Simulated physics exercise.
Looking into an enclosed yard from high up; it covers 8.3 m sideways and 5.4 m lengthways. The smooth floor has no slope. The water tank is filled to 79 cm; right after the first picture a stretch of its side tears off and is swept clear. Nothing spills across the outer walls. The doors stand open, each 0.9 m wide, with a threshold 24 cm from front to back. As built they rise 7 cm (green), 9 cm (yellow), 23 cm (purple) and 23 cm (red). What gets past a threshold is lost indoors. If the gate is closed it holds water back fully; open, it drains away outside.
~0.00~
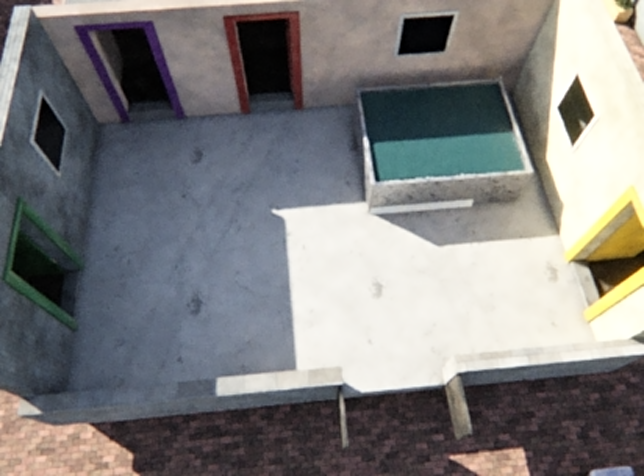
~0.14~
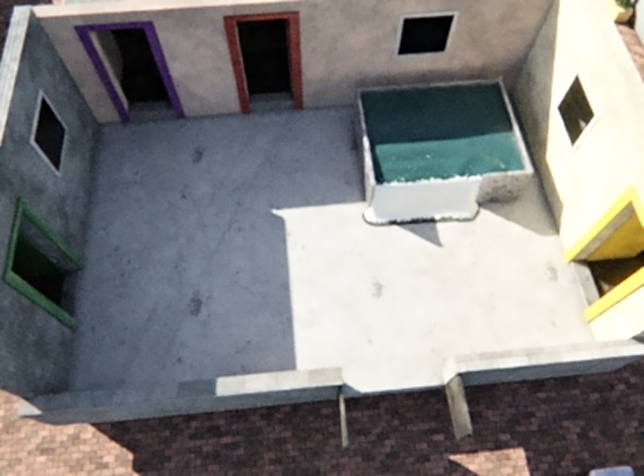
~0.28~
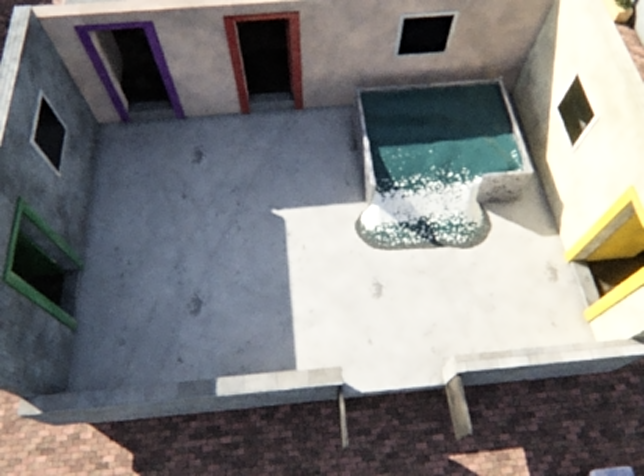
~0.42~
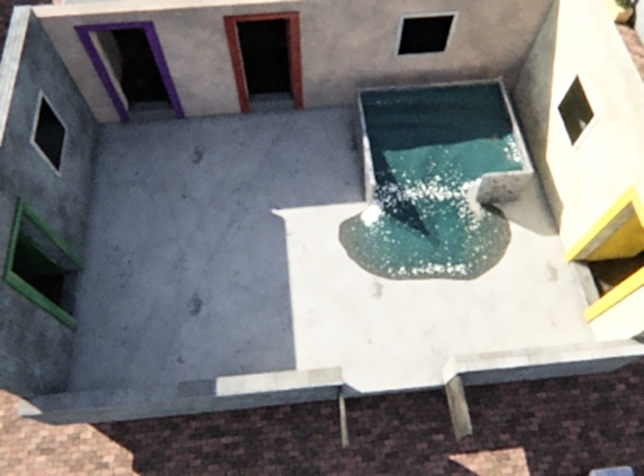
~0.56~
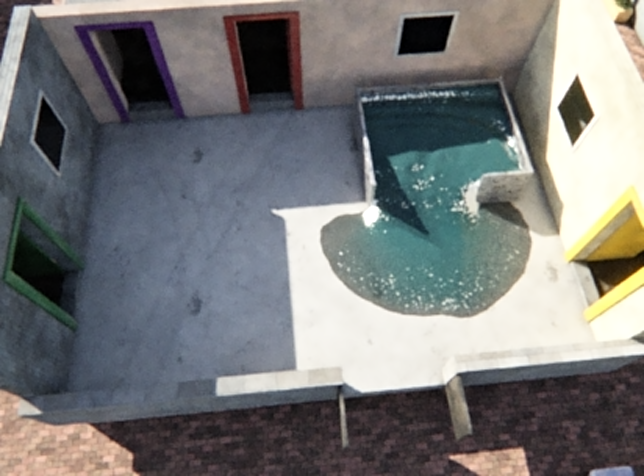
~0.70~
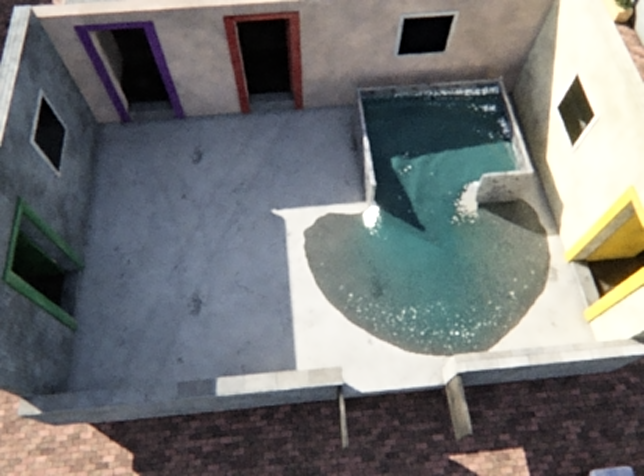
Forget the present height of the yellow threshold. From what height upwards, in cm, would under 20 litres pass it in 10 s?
It would have to be roughly 17 cm high.
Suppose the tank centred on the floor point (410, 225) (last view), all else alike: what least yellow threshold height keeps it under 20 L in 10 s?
Some 11.5 cm.
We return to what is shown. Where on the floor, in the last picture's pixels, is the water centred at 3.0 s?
Around (423, 240).
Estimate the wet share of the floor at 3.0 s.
Near 50 per cent is wet.
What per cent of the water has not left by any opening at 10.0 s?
Some 58 per cent remains.
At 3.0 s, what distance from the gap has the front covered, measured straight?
About 6.6 m.
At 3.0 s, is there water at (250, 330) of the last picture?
It is wet.
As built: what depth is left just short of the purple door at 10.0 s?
Some 9.5 cm.
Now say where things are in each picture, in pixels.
Still water, 79 cm deep, in the water tank at (440, 132); the yellow door at (607, 261) is dry, in the first frame.
The front is at (460, 219), 0.4 m from the gap at (424, 196); 0.5 m2 of floor is wet, 79 cm left at the back, in the second frame.
Water pours out at (423, 198) and has run 0.8 m, to (456, 244); about 14 cm deep outside, 79 cm at the back, in the third frame.
The gap is at (423, 198), the front 1.4 m out at (457, 276); the back of the water tank holds 78 cm, in the fourth frame.
The gap is at (422, 199), the front 2.0 m out at (446, 311); the back of the water tank holds 69 cm, in the fifth frame.
Water pours out at (422, 199) and has run 2.8 m, to (467, 354); about 7 cm deep outside, 68 cm at the back; the yellow door at (607, 261), 3.0 m from the gap, is still 0.6 m from the nearest water, in the sixth frame.
After 1.4 s water covers 35 % of the floor, deepest (45 cm) near (474, 353); 7 cm at the yellow door, 0 litres in over its 9 cm threshold.
After 3.0 s water covers 50 % of the floor, deepest (36 cm) near (589, 353); 17 cm at the yellow door, 23 litres in over its 9 cm threshold.
After 10.0 s water covers 90 % of the floor, deepest (12 cm) near (553, 214); 7 cm at the yellow door, 99 litres in over its 9 cm threshold.
At the yellow door as built, the water arrived by 1.0 s and peaked near 17 cm at 3.4 s.
With a threshold of 13.5 cm, 42 litres would have come in within the 10 s; with 21 cm, 5 litres. So under 20 litres takes about 17 cm.
